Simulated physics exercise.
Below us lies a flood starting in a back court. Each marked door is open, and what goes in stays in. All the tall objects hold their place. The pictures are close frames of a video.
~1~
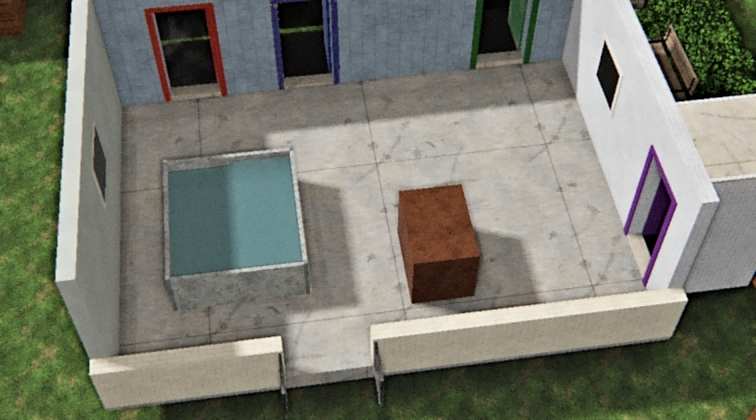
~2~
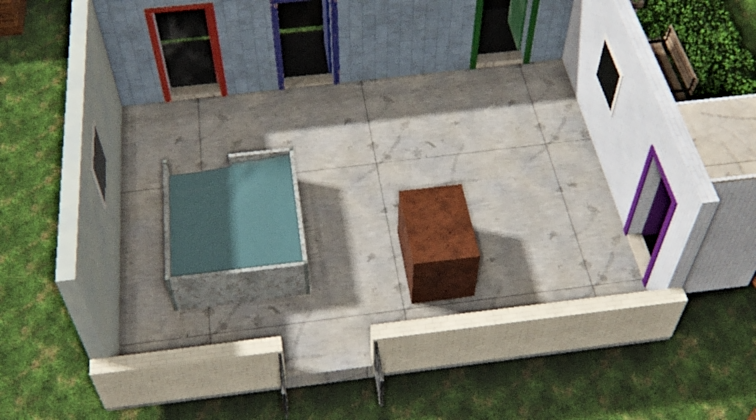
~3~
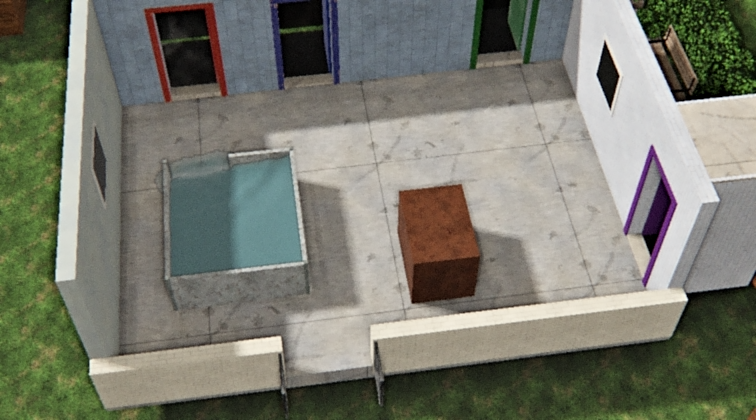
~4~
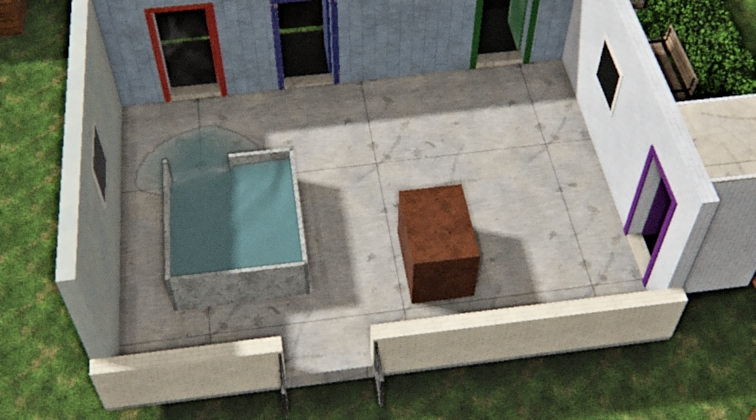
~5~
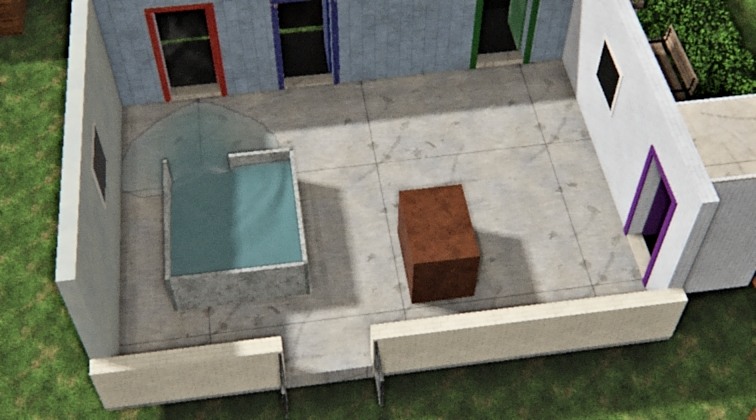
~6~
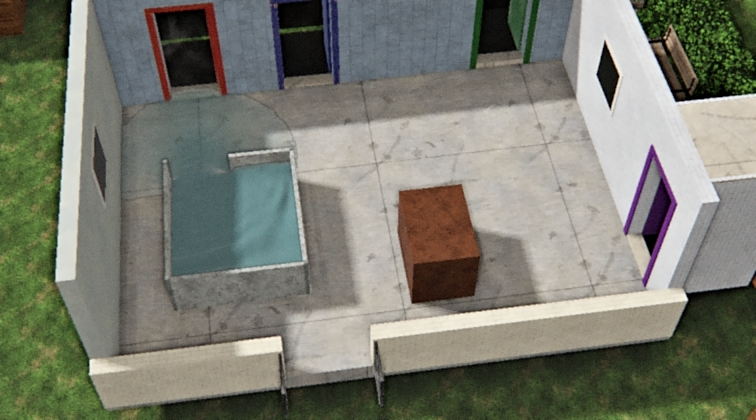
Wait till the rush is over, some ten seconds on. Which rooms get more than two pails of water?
One by one: The green door stays under that; the blue door takes more than that; the purple door stays under that; the red door takes more than that.
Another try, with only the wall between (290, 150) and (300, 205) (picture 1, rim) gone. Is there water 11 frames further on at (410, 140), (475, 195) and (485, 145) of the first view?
As listed: Awash, flooded, covered.
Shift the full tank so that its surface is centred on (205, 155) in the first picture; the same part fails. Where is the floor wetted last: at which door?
I say the purple one.
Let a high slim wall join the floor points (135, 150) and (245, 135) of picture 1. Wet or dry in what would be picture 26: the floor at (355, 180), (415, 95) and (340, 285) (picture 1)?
As listed: Wet, flooded, clear.
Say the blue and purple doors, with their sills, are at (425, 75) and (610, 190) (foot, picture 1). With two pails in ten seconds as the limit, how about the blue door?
Blue door holds.
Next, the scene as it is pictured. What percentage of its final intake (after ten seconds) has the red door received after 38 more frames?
I make it 90 per cent.
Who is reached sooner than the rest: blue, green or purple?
It is the one in blue.
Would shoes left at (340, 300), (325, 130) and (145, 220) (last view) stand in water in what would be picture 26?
As listed: Free of water, under water, flooded.
A moment on, water covers 15 % of the floor; the green door not reached, the blue door wet at the sill, nothing in, the purple door not reached, the red door far over two buckets in.
Next, water covers 20 % of the floor; the green door not reached, the blue door under two buckets in, the purple door not reached, the red door far over two buckets in.
Then, water covers 40 % of the floor; the green door wet at the sill, nothing in, the blue door over two buckets in, the purple door not reached, the red door far over two buckets in.
Later, water covers 75 % of the floor; the green door wet at the sill, nothing in, the blue door over two buckets in, the purple door not reached, the red door far over two buckets in.
In the end, water covers 95 % of the floor; the green door wet at the sill, nothing in, the blue door over two buckets in, the purple door under two buckets in, the red door far over two buckets in.
